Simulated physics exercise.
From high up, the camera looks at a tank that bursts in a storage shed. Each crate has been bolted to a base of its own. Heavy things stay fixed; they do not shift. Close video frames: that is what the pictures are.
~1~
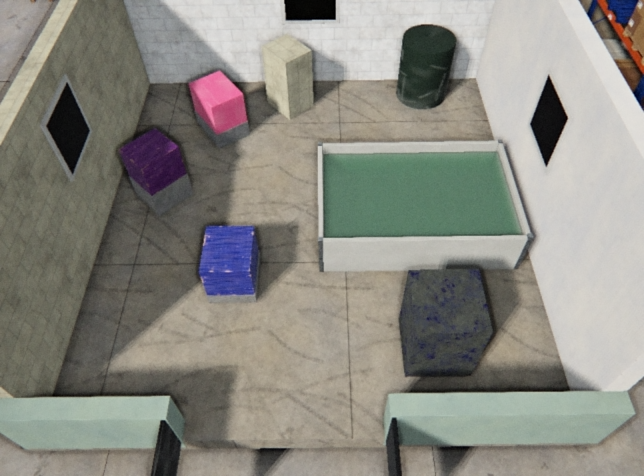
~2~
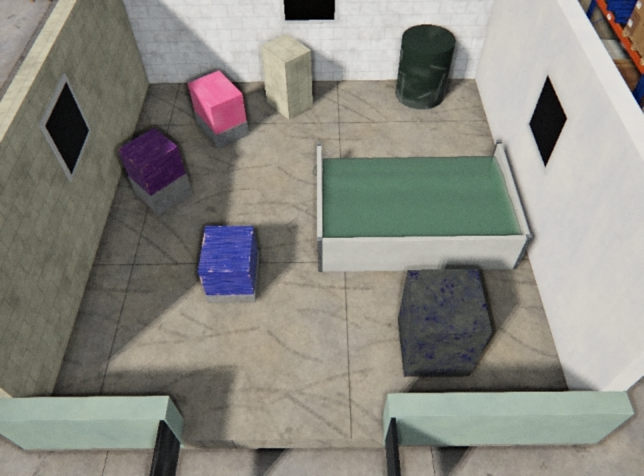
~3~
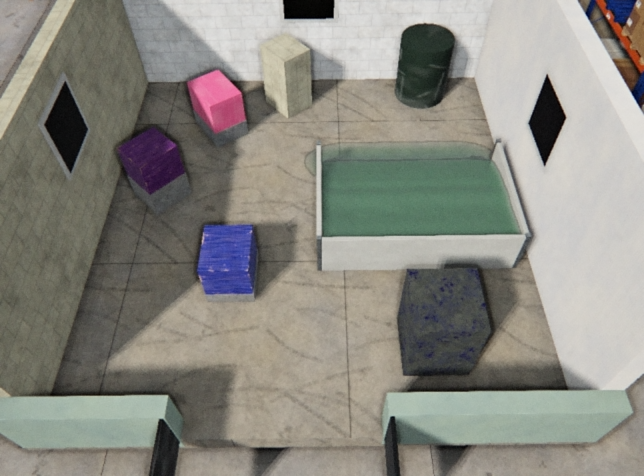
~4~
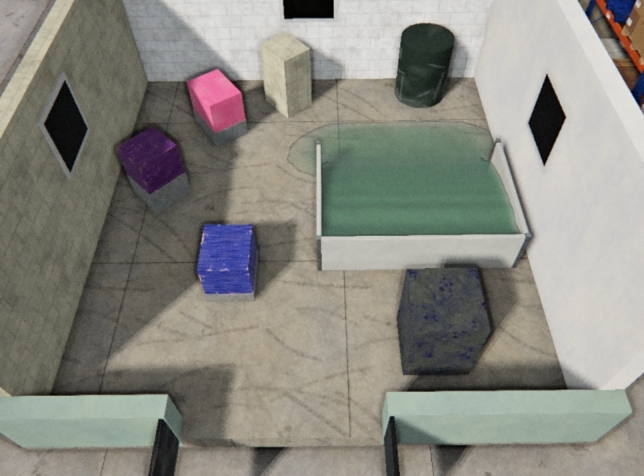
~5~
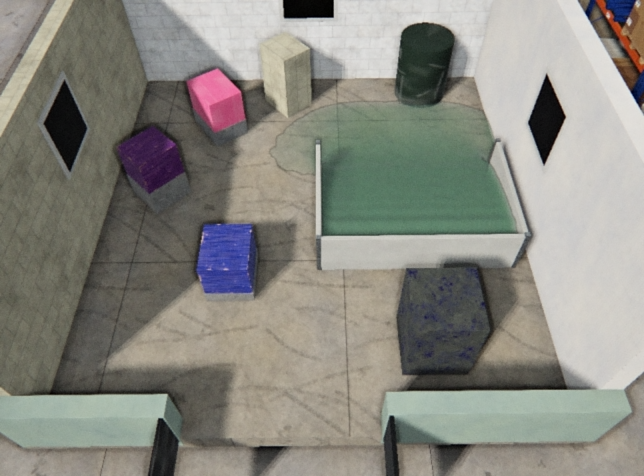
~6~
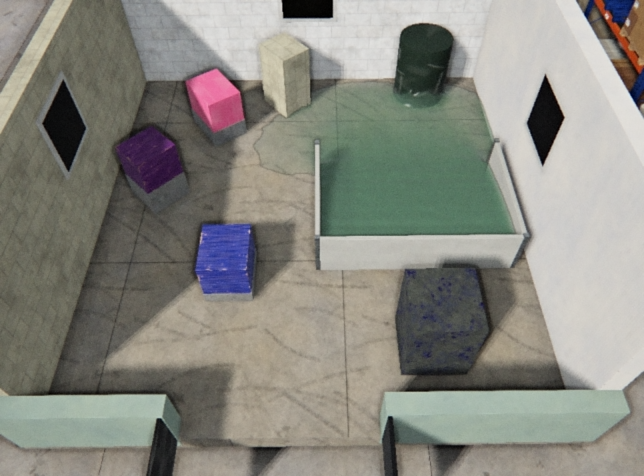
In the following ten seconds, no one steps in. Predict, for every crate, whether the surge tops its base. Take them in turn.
My prediction: The blue crate does not get topped; the pink crate does not get topped; the purple crate does not get topped.
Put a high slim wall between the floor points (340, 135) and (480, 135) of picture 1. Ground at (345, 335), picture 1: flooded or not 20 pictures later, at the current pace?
There: No water.
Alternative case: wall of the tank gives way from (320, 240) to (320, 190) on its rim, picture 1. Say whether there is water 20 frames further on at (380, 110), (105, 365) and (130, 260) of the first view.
One by one, they turn out not soaked, drenched and drenched.
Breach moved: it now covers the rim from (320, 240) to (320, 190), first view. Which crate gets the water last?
That is the crate marked pink.
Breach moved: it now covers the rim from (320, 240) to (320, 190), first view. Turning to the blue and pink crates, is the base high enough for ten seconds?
Within ten seconds the blue crate is drenched and the pink crate stays untouched.
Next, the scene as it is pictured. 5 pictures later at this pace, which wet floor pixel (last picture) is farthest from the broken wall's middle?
I'd say near (240, 96).
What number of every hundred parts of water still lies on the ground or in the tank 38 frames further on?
That works out to about 100 percent.
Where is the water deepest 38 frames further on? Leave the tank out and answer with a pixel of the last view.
Somewhere close to (42, 419).
A moment on, water covers 25 % of the floor; the blue crate not reached, the pink crate water round its plinth, the purple crate not reached.
Next, water covers 30 % of the floor; the blue crate not reached, the pink crate water round its plinth, the purple crate not reached.
Then, water covers 45 % of the floor; the blue crate not reached, the pink crate water round its plinth, the purple crate not reached.
Later, water covers 75 % of the floor; the blue crate water round its plinth, the pink crate water round its plinth, the purple crate water round its plinth.
In the end, water covers 100 % of the floor; the blue crate stayed above the water, the pink crate stayed above the water, the purple crate stayed above the water.
